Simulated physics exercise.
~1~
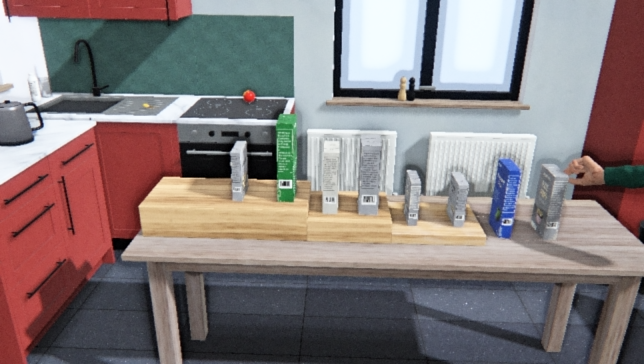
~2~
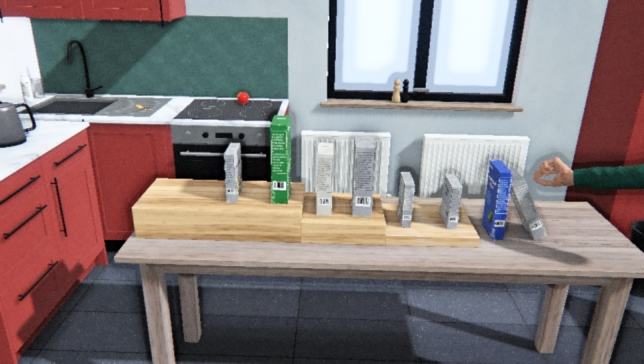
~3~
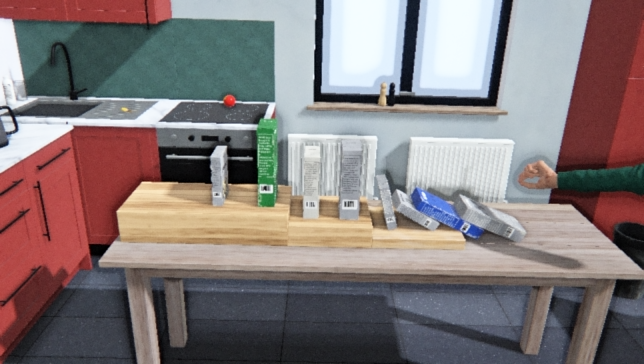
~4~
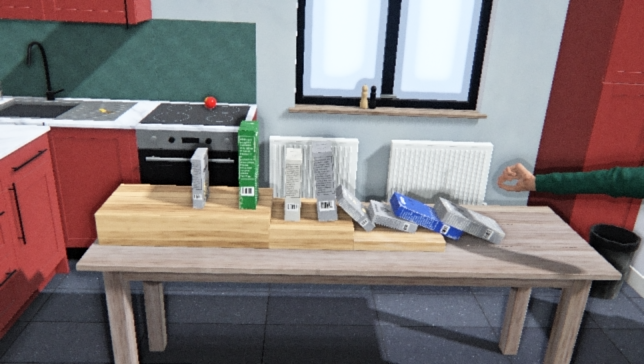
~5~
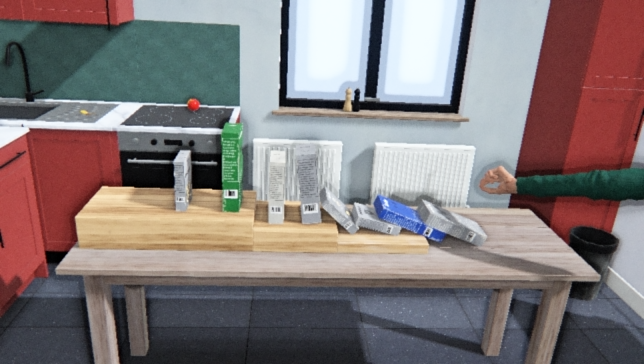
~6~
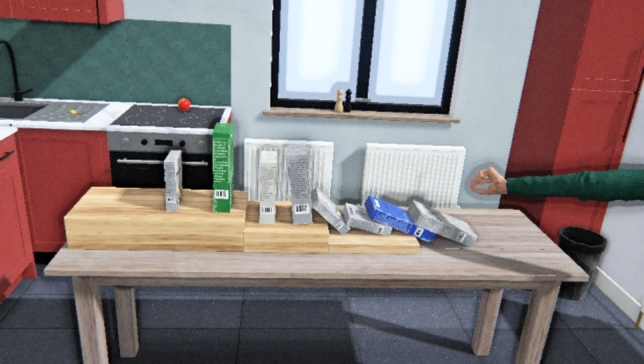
In a kitchen with red cupboards and a green splashback, seen from the front and slightly above, a wooden table holds a row of upright boxes on low wooden steps rising to the left. Most are grey, with a blue one near the right end and a tall green one near the left. A hand in a green sleeve at the right tips the rightmost grey box leftward against the blue one. The blue box and two smaller grey boxes beyond it topple left in turn. The view drifts right as they lie slumped together, while the green box and three grey ones remain standing.
